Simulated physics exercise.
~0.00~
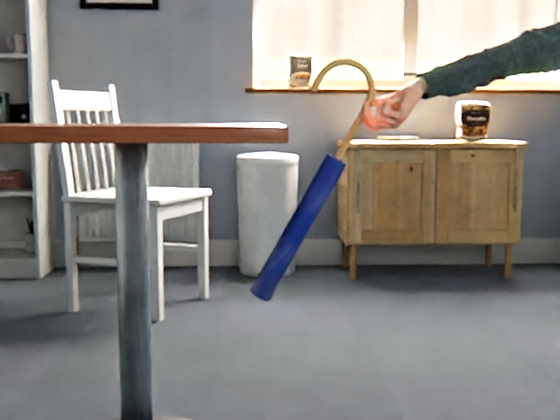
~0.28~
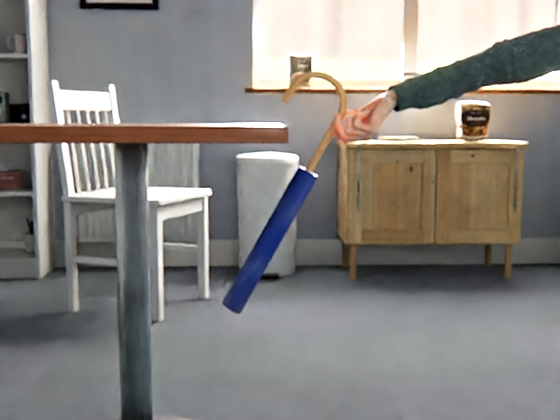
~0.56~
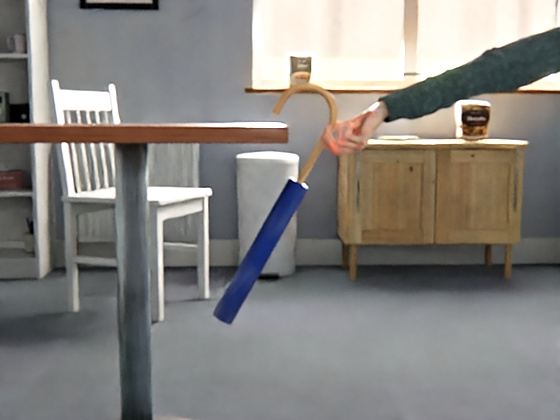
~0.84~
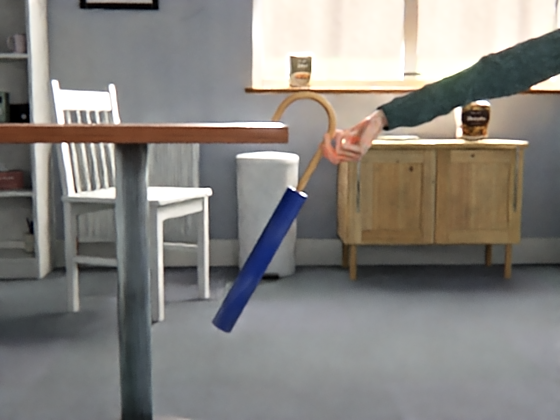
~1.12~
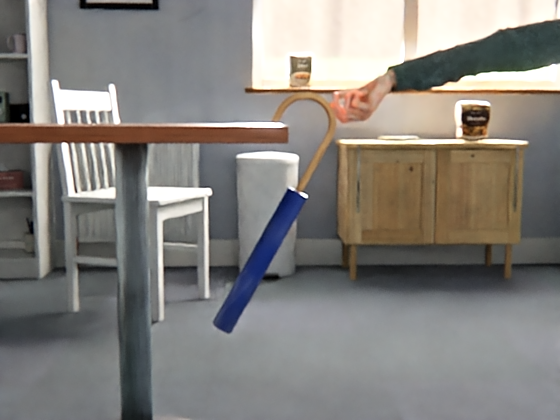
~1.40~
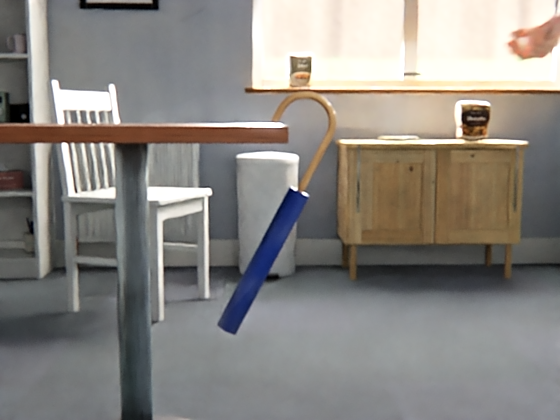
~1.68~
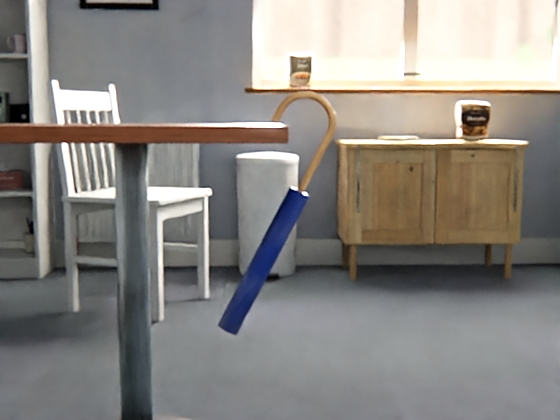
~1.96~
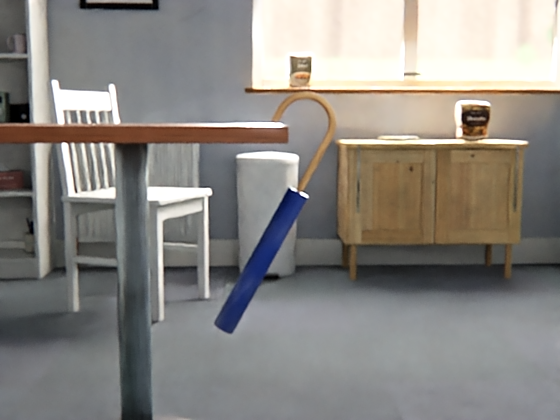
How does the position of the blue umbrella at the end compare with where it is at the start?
At the end the blue umbrella is lower and farther left, hooked on the right end of the table, whereas at the start it is held up in the hand just to the right of the table.
